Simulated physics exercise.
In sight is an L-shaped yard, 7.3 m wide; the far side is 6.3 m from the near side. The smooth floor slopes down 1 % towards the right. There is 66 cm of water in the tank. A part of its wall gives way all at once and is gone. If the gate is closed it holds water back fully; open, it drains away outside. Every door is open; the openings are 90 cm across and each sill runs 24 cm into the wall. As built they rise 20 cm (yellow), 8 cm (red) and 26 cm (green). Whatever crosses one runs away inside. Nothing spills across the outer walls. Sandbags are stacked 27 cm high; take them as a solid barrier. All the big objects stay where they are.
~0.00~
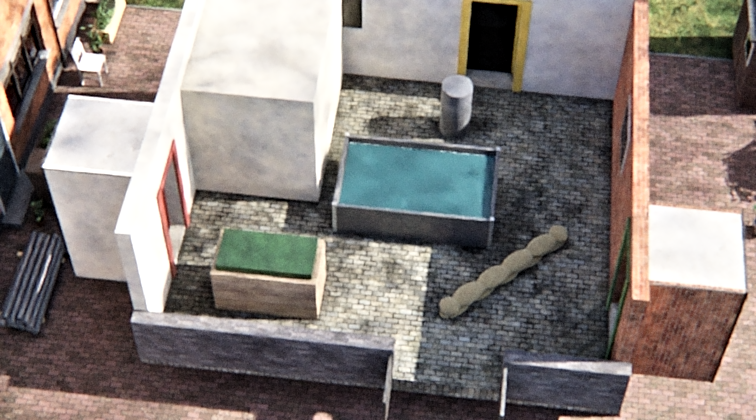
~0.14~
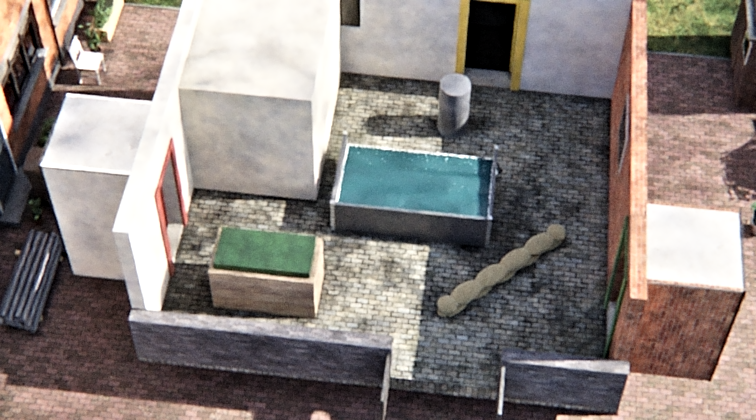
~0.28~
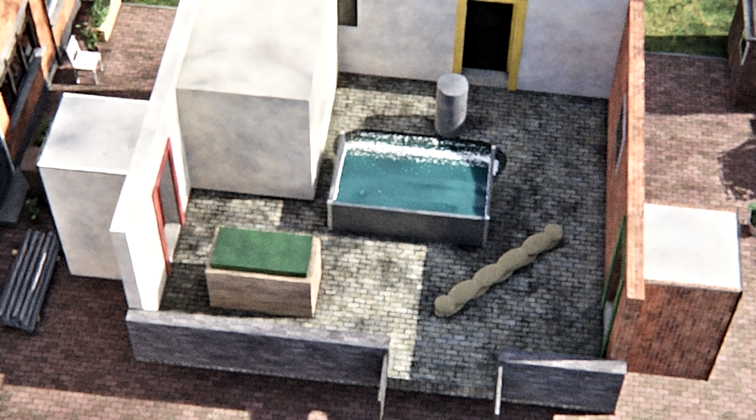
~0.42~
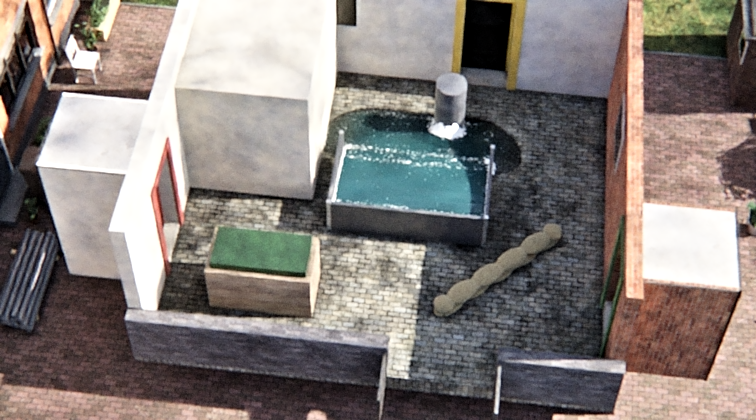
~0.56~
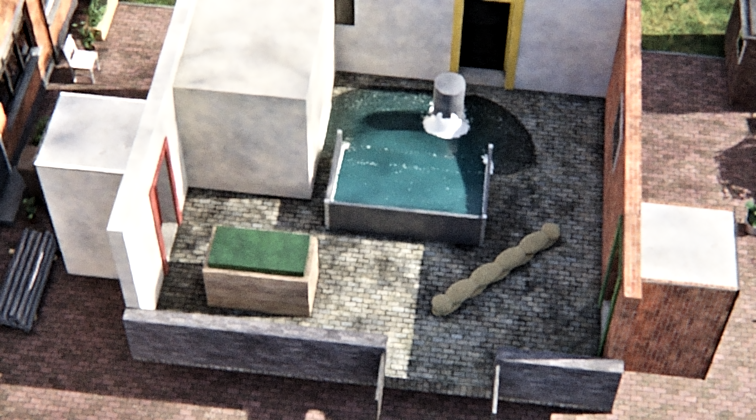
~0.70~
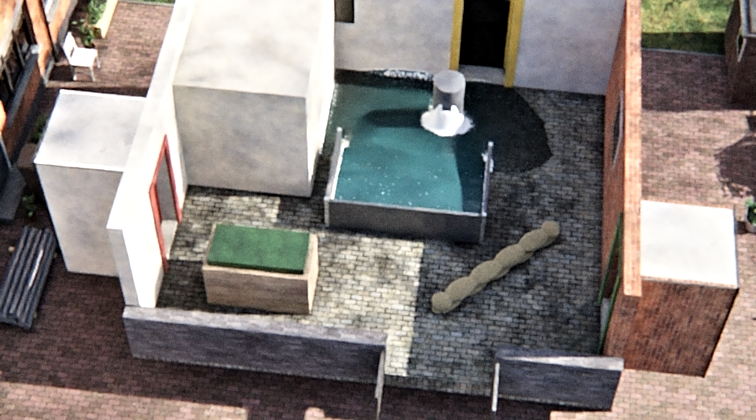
Teal water pouring from the far side of an open tank, surging around a grey cylinder and spreading across a paved yard.
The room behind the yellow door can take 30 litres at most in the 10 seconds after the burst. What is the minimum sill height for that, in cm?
Close to 19 cm is just enough.
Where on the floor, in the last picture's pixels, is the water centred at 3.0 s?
Near (449, 140).
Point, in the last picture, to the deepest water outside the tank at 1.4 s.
Near (353, 76).
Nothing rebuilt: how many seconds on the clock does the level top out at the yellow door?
Near 1.2 s.
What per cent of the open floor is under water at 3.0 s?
Some 35 per cent of it.
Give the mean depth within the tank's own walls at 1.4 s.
Some 25 cm.
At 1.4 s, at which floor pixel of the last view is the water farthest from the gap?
At about (582, 99).
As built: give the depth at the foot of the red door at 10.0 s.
Some 2.0 cm.
After 1.4 s water covers 25 % of the floor, deepest (52 cm) near (353, 76); 26 cm at the yellow door, 14 litres in over its 20 cm sill.
After 3.0 s water covers 35 % of the floor, deepest (32 cm) near (571, 120); 15 cm at the yellow door, 27 litres in over its 20 cm sill.
After 10.0 s water covers 95 % of the floor, deepest (12 cm) near (583, 383); 9 cm at the yellow door, 27 litres in over its 20 cm sill.
At the yellow door as built, the water arrived by 0.7 s and peaked near 28 cm at 1.2 s.
Run again over the same 10 s with other heights there, 41 litres in over 17.5 cm, 13 litres over 23.5 cm. The limit of 30 litres is kept from about 19 cm up.
